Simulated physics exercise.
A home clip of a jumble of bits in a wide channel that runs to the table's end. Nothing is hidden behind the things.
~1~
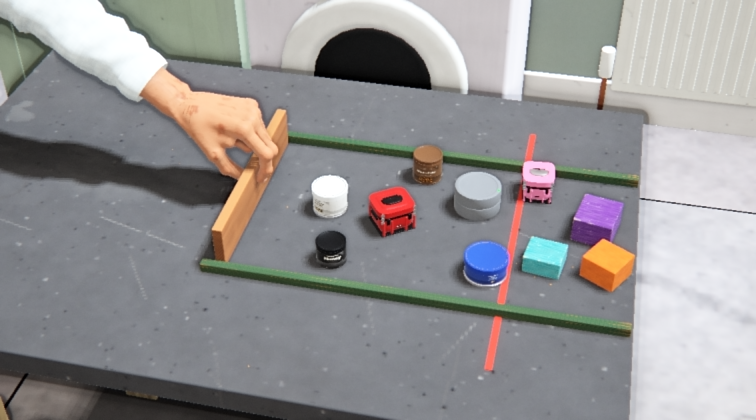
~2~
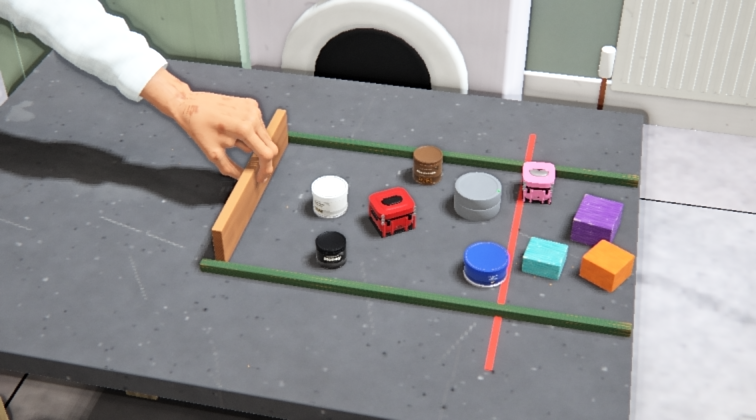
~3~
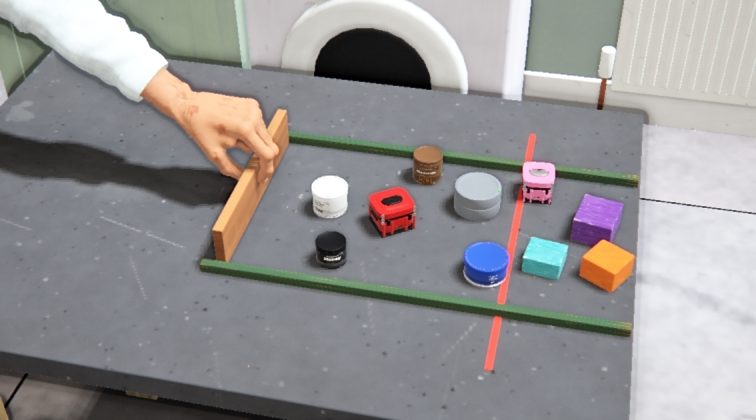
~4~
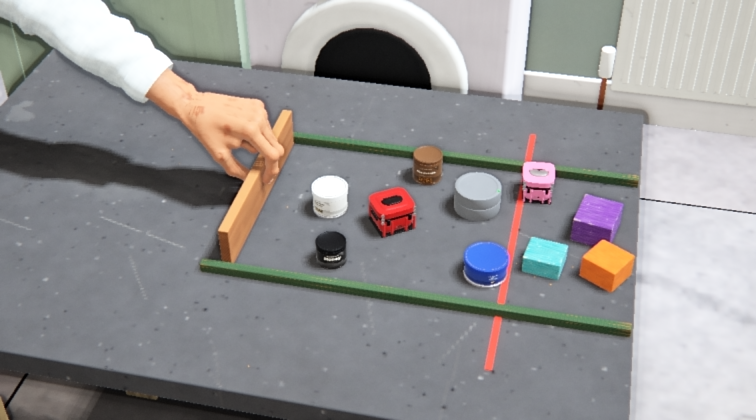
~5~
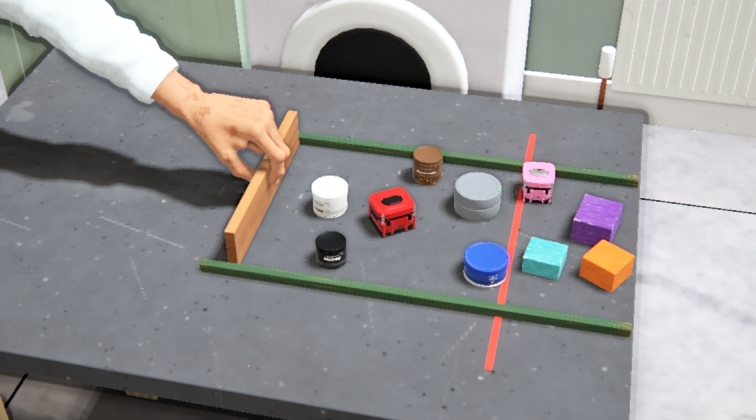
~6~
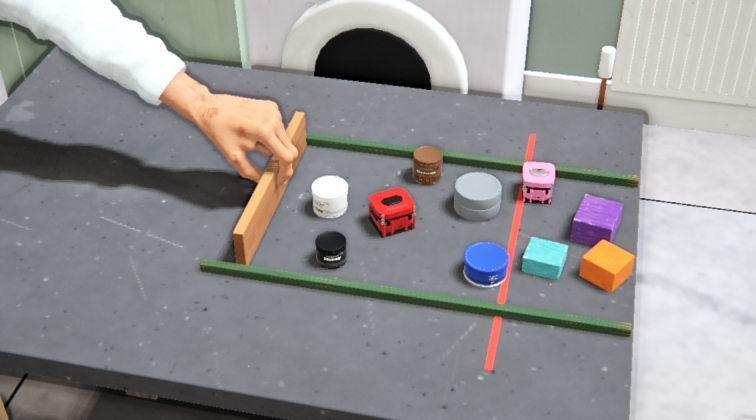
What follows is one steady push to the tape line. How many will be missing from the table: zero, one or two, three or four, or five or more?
As it turns out, the number that fall off is zero.
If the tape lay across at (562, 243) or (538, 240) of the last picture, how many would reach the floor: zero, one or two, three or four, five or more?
Taking them in turn, just one or two; not one.
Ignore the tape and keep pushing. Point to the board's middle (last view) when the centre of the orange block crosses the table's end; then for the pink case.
At (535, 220) for the orange block; at (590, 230) for the pink case.
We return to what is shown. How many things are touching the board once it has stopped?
In contact: 5.
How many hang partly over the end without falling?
The number is 1.
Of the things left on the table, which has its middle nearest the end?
Foremost is the orange block.
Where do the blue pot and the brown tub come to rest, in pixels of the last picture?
First (559, 287), then (538, 177).
Soon after, none off yet; orange block at rest near (607, 266); purple block at rest near (597, 222); turquoise block at rest near (545, 258).
At rest, the number that fall off is zero.
